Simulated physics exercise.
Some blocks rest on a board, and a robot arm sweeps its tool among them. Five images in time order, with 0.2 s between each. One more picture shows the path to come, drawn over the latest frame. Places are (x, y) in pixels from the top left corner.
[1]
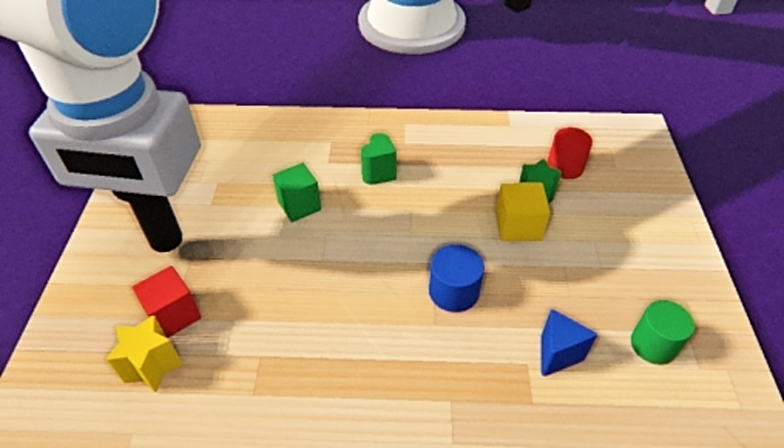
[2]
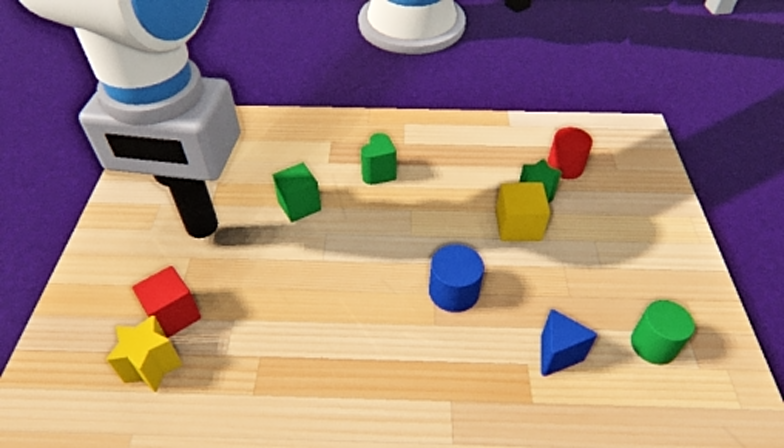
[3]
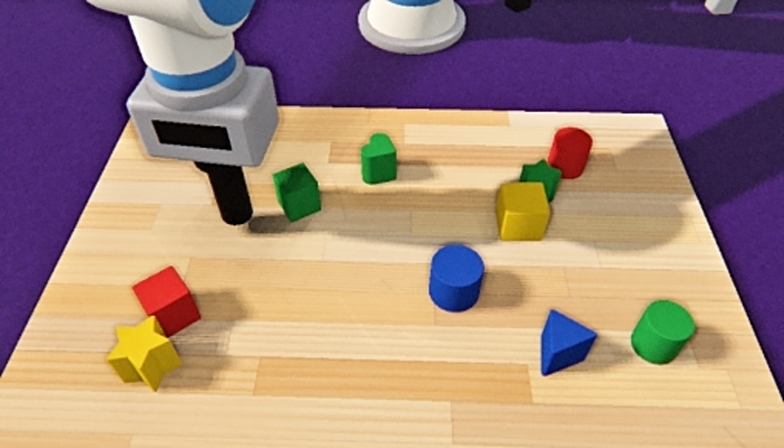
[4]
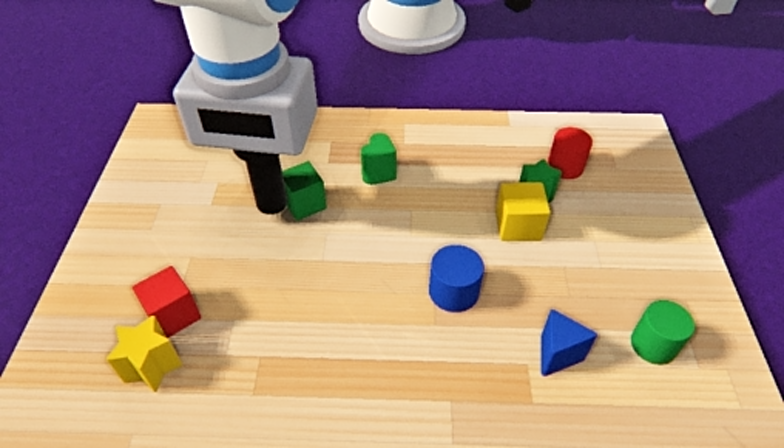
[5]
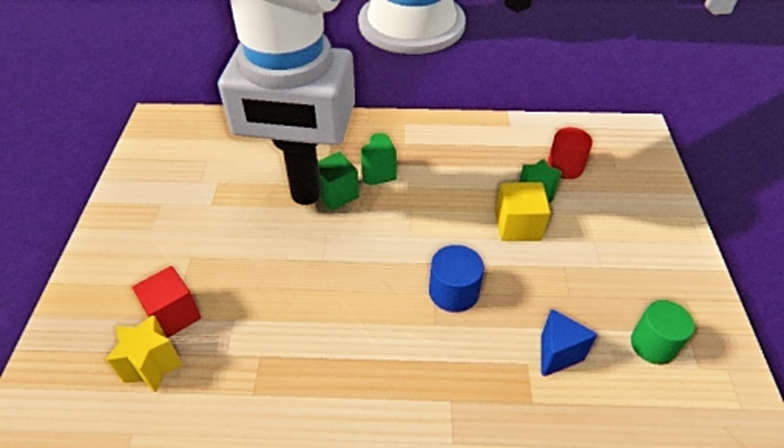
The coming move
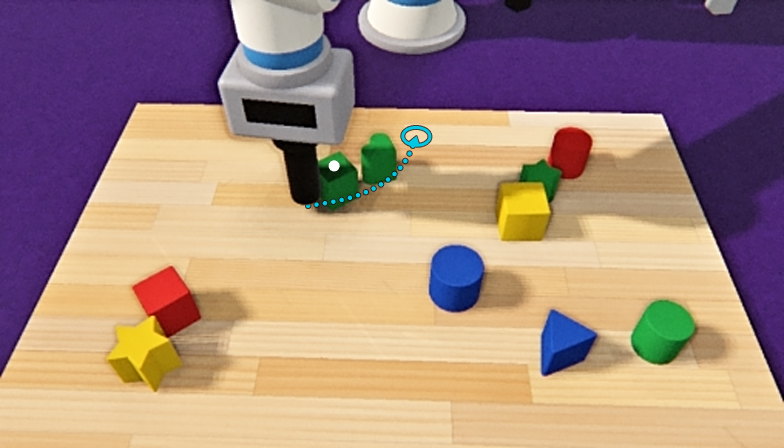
A white and blue robot arm with a grey head and black tool reaches over a pale wooden board on a purple surface, seen from above by a still camera. Red and yellow blocks sit at left, green ones near the back, and blue, yellow, red and green ones toward the right. The tool sweeps rightward and slightly back, meets the green cube, and pushes it toward the green heart-shaped block.
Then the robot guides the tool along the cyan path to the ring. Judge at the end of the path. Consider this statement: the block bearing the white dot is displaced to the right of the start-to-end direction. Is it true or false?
This is true.
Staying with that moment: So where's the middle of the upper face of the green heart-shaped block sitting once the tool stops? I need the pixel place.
Answer: (446, 102).
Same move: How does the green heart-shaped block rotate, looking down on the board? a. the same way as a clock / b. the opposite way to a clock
Option b.
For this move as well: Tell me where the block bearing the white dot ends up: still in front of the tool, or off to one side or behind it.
It is gone from the front.
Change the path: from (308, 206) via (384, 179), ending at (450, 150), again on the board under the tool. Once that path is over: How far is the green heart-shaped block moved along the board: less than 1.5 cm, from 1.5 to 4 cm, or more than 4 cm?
Overall it shifts more than 4 cm.
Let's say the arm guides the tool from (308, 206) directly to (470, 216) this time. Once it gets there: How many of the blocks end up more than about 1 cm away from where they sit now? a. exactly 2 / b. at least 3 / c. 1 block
The one that fits is a, exactly 2.
Path on the board, from (308, 206) by way of (361, 194) and (400, 168) to (416, 136); the dot is on the green square.
The first path, step by step. One third of the way, tool (361, 184); green square (388, 153); green heart-shaped block (405, 131), turned 40° anticlockwise.
Two thirds of the way, tool (400, 158); green square (432, 138), turned 25° clockwise; green heart-shaped block (426, 118).
At the end, tool (417, 126); green square (441, 135), turned 45° clockwise; green heart-shaped block (446, 102), turned 70° anticlockwise.
